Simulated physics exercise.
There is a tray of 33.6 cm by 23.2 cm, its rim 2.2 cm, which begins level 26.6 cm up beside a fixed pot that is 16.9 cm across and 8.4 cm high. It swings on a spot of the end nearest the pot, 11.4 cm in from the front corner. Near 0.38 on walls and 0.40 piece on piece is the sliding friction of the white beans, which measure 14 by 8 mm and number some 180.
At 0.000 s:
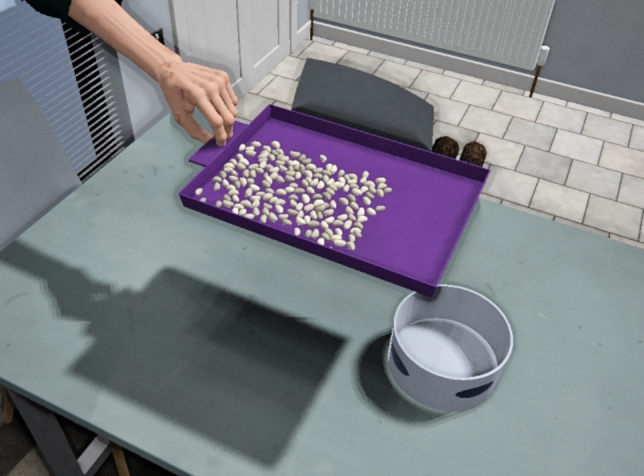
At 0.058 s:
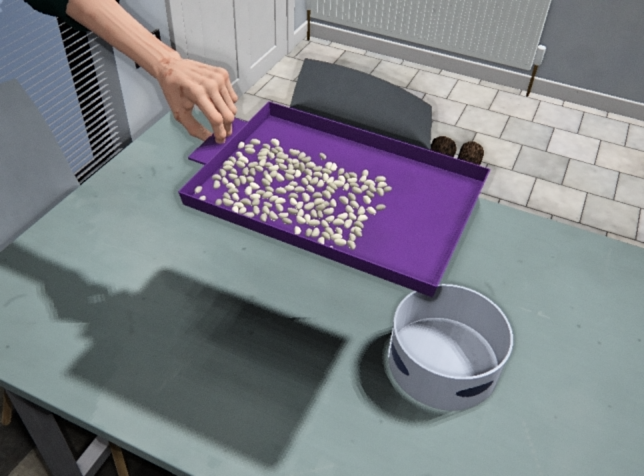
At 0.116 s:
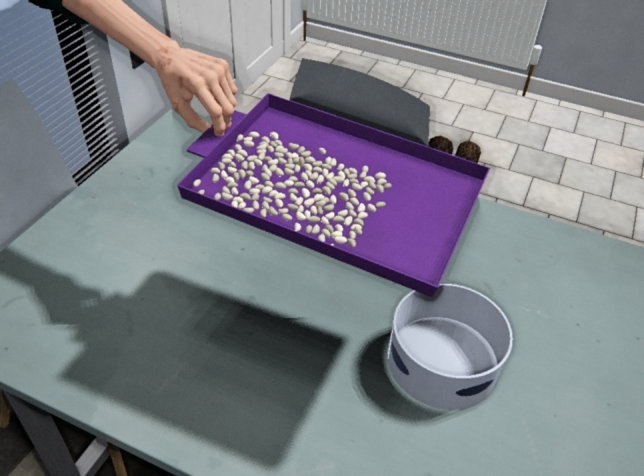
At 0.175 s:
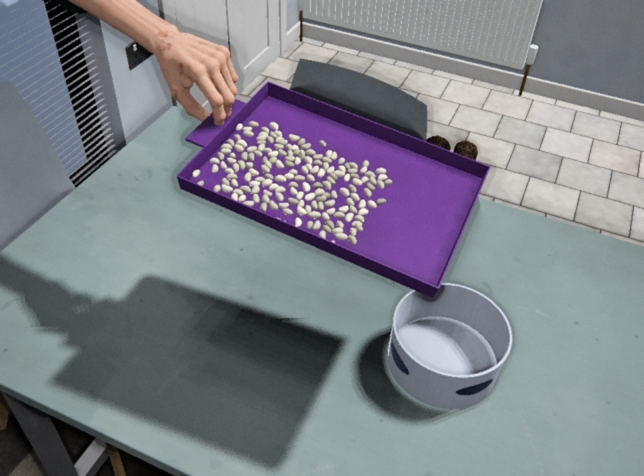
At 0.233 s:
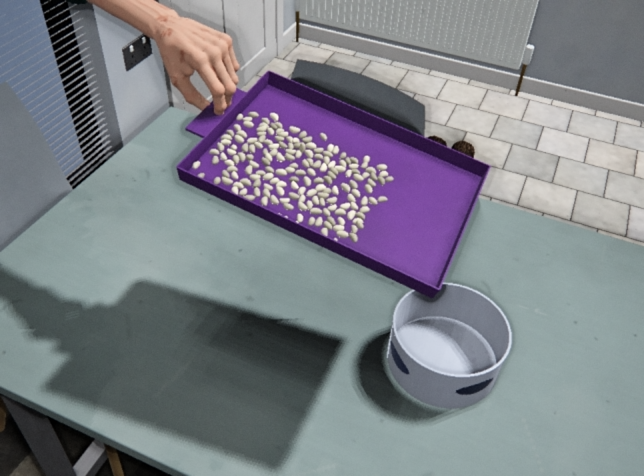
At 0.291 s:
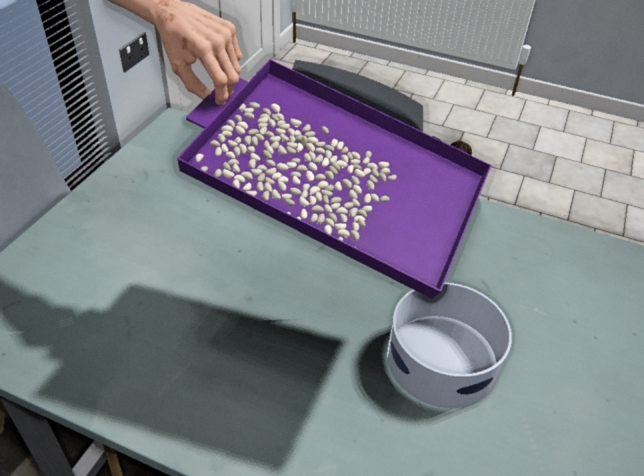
A purple tray scattered with small, pale, bean-like pieces sits above a grey-green table, seen from above at an angle in a room with white floor tiles and a radiator. A hand reaches in from the upper left to the tray's left end, and a pale grey pot stands at the lower right. The hand rises, lifting that end slightly, while the pieces barely shift and the camera stays still.
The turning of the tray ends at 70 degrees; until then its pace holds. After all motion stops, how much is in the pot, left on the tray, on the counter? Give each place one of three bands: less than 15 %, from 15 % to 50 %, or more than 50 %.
Pot - less than 15 %; tray - more than 50 %; counter - from 15 % to 50 %.
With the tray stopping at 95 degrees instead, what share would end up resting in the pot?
Around 25 in a hundred.
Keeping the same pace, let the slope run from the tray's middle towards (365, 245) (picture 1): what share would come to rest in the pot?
Estimate: Some 0 per cent.
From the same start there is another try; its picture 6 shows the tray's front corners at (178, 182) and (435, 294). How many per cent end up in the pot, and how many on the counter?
You'd end with pot at 0 and counter at 65.
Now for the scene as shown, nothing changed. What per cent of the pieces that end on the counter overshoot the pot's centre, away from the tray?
Roughly 80 per cent.
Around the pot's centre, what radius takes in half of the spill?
That comes to near 18 cm.
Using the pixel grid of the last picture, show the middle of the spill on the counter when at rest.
(486, 469).
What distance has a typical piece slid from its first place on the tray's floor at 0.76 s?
Displacement on the tray: About 11 cm.
After 0.76 s, tilt 41 degrees; the tray holds 100 %, the pot 0 %.
After 1.07 s, tilt 58 degrees; the tray holds 80 %, the pot 0 %.
After 1.48 s, tilt 70 degrees; the tray holds 60 %, the pot 10 %.
At rest (2.7 s), pot 10 %, tray 60 %, counter 30 %.
